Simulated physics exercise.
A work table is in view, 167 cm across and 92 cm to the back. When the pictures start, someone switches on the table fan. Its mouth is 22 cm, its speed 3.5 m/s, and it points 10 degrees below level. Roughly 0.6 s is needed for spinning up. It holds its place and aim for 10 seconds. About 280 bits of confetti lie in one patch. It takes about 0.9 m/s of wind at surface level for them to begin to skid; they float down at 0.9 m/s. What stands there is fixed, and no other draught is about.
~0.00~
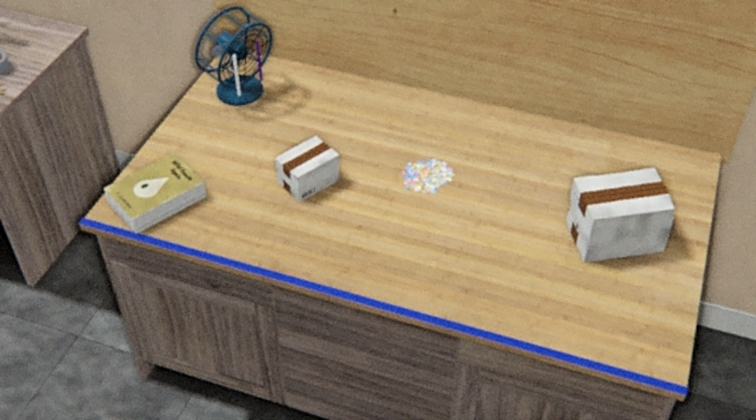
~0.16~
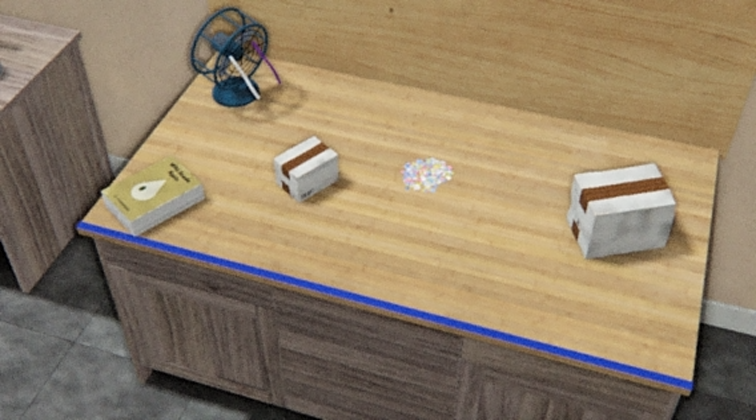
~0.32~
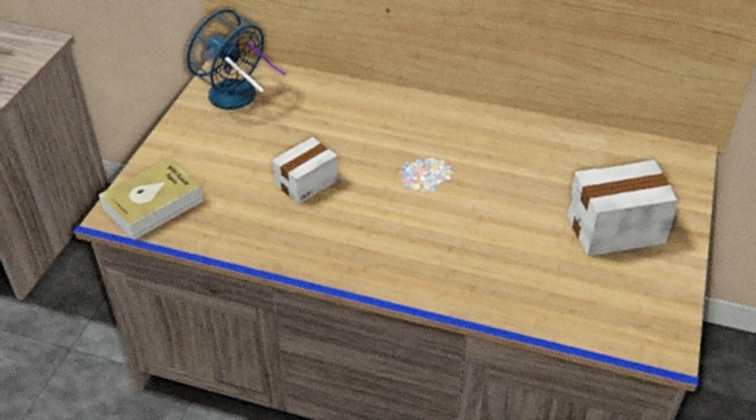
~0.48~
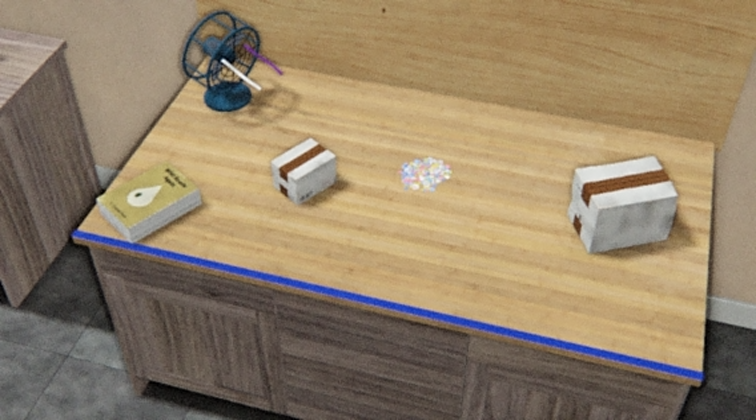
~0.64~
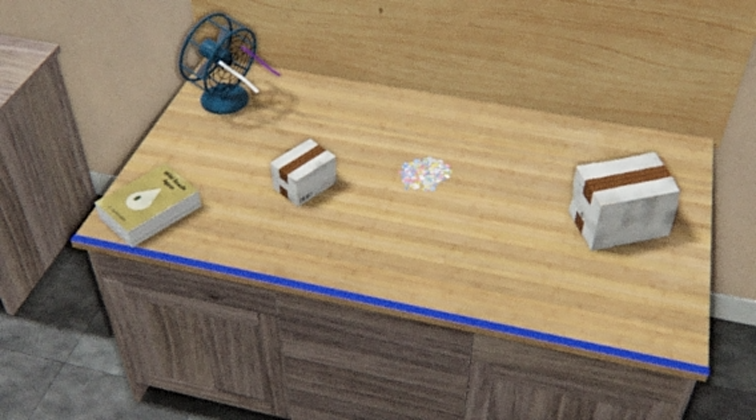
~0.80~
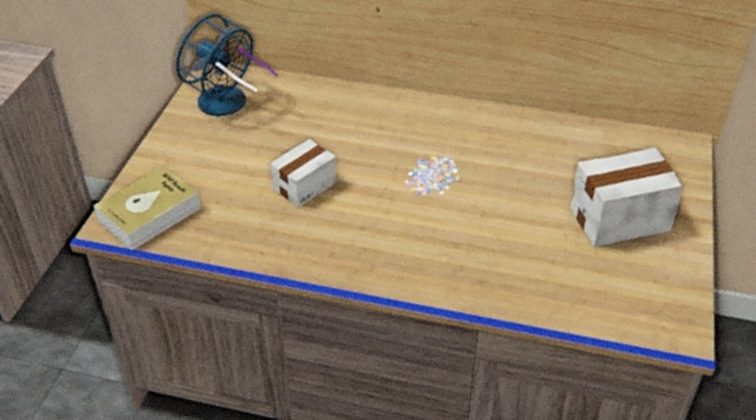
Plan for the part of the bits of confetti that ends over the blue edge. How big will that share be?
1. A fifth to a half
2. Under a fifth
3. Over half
Option 1: A fifth to a half.
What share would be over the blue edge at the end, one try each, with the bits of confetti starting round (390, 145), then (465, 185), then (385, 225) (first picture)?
It goes 5 %, then 15 %, then 50 %.
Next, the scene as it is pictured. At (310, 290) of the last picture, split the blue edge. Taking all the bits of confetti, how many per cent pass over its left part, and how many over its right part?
Roughly 0 % cross the left stretch, and around 40 % the right stretch.
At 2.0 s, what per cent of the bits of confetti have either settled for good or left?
The share is roughly 80 %.
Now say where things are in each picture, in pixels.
The middle of the bits of confetti is near (429, 176), none has stirred yet and the mouth of the table fan is at (234, 48), in the first frame.
The middle of the bits of confetti is near (426, 174), none has stirred yet and the blue edge is centred on (359, 302), in the second frame.
The middle of the bits of confetti is near (425, 173), none has stirred yet, the top of a box is at (305, 157) and the top of a box is at (627, 185), in the third frame.
The middle of the bits of confetti is near (424, 173) and none has stirred yet, in the fourth frame.
The middle of the bits of confetti is near (424, 173) and none has stirred yet, in the fifth frame.
The middle of the bits of confetti is near (433, 175), the farthest in sight from the table fan is at (458, 178) and about 50 % have left their places, in the sixth frame.
After 2.0 s, 16 % are on the move or not yet settled, 34 % are over the blue edge.
After 3.2 s, 3 % are on the move or not yet settled, 36 % are over the blue edge.
After 5.5 s, 1 % are on the move or not yet settled, 36 % are over the blue edge.
After 10.0 s, at the end, 36 % are over the blue edge.
